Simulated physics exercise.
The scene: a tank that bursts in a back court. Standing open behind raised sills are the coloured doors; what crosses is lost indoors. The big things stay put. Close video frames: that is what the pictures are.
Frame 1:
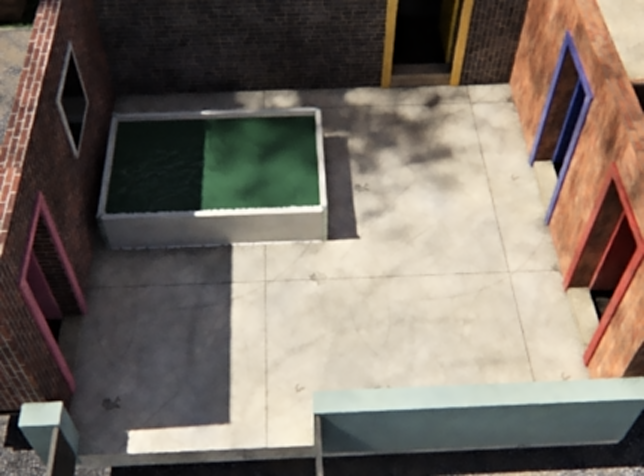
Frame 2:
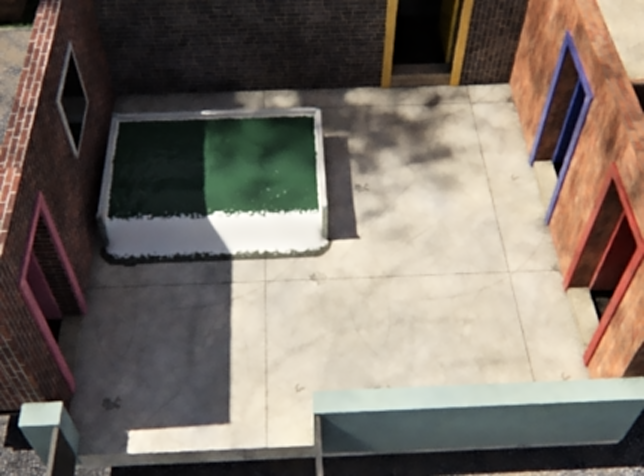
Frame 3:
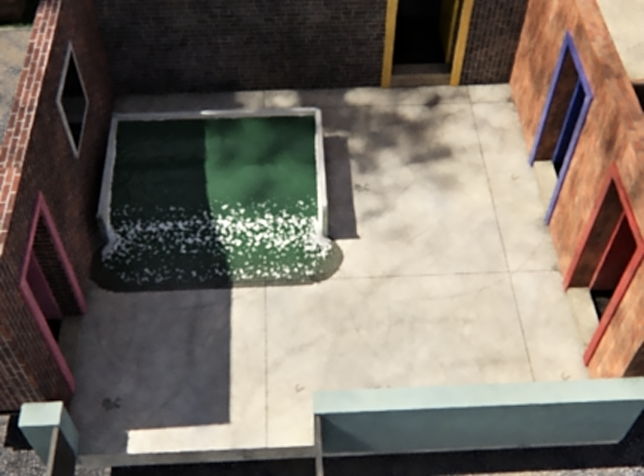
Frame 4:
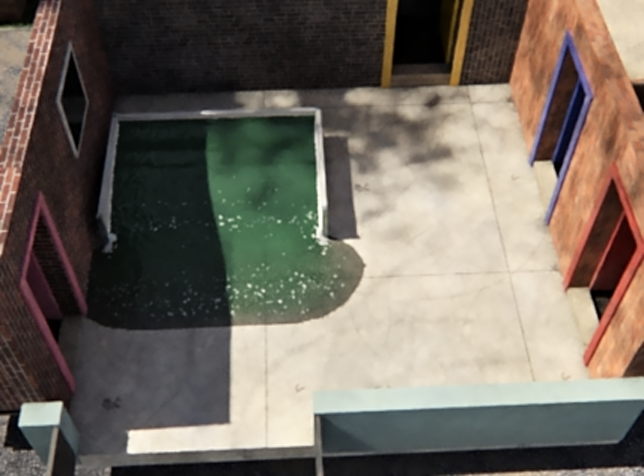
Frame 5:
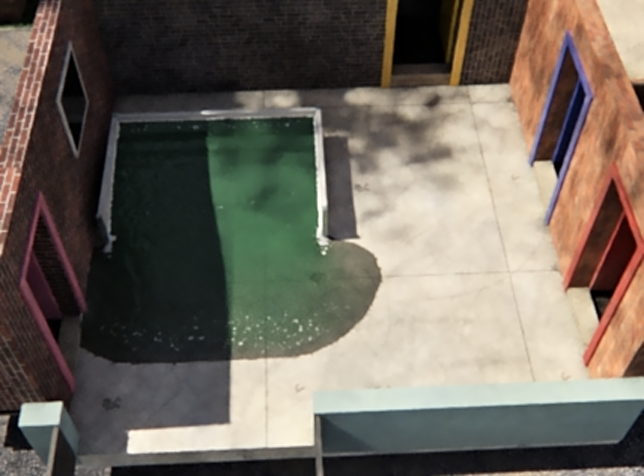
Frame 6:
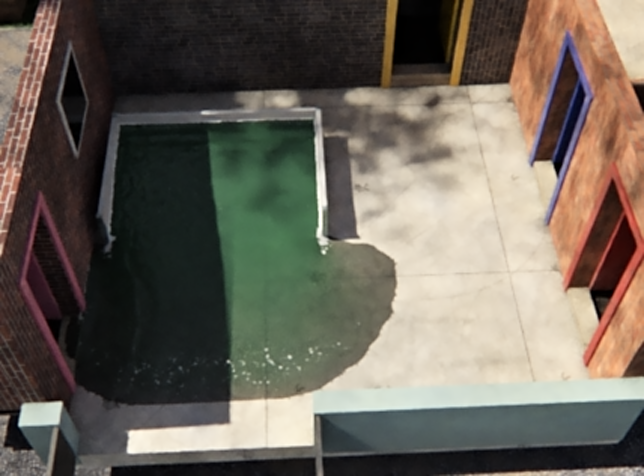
Green water pouring from the front of a burst tank and spreading across the pale floor of a brick-walled court with coloured doorways.
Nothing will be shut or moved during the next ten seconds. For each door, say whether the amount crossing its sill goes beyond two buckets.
One by one: The yellow door is going to stay inside the allowance; the red door is going to stay inside the allowance; the blue door is going to stay inside the allowance; the pink door is going to overshoot the allowance.
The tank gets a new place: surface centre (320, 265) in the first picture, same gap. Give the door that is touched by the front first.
It's the red door.
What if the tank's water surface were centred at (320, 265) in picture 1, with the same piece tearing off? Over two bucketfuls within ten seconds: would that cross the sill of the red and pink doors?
Well, the red door gets past it, while the pink door doesn't reach it.
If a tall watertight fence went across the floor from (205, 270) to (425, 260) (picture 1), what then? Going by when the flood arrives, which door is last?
That'd be the yellow-painted one.
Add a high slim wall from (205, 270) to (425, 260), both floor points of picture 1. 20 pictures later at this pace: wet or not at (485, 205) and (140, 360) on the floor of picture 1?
Result, in order: Swamped / swamped.
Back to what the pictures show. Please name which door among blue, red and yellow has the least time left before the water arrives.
My answer: The red door.
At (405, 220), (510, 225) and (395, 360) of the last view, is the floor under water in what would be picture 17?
As listed: No water, not flooded, flooded.
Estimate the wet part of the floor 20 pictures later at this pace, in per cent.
That works out at 45 %.
A moment on, water covers 35 % of the floor; the yellow door not reached, the red door not reached, the blue door not reached, the pink door under two buckets in.
Next, water covers 40 % of the floor; the yellow door not reached, the red door not reached, the blue door not reached, the pink door under two buckets in.
Then, water covers 45 % of the floor; the yellow door not reached, the red door wet at the sill, nothing in, the blue door not reached, the pink door over two buckets in.
Later, water covers 65 % of the floor; the yellow door not reached, the red door under two buckets in, the blue door wet at the sill, nothing in, the pink door over two buckets in.
In the end, water covers 85 % of the floor; the yellow door wet at the sill, nothing in, the red door under two buckets in, the blue door wet at the sill, nothing in, the pink door over two buckets in.
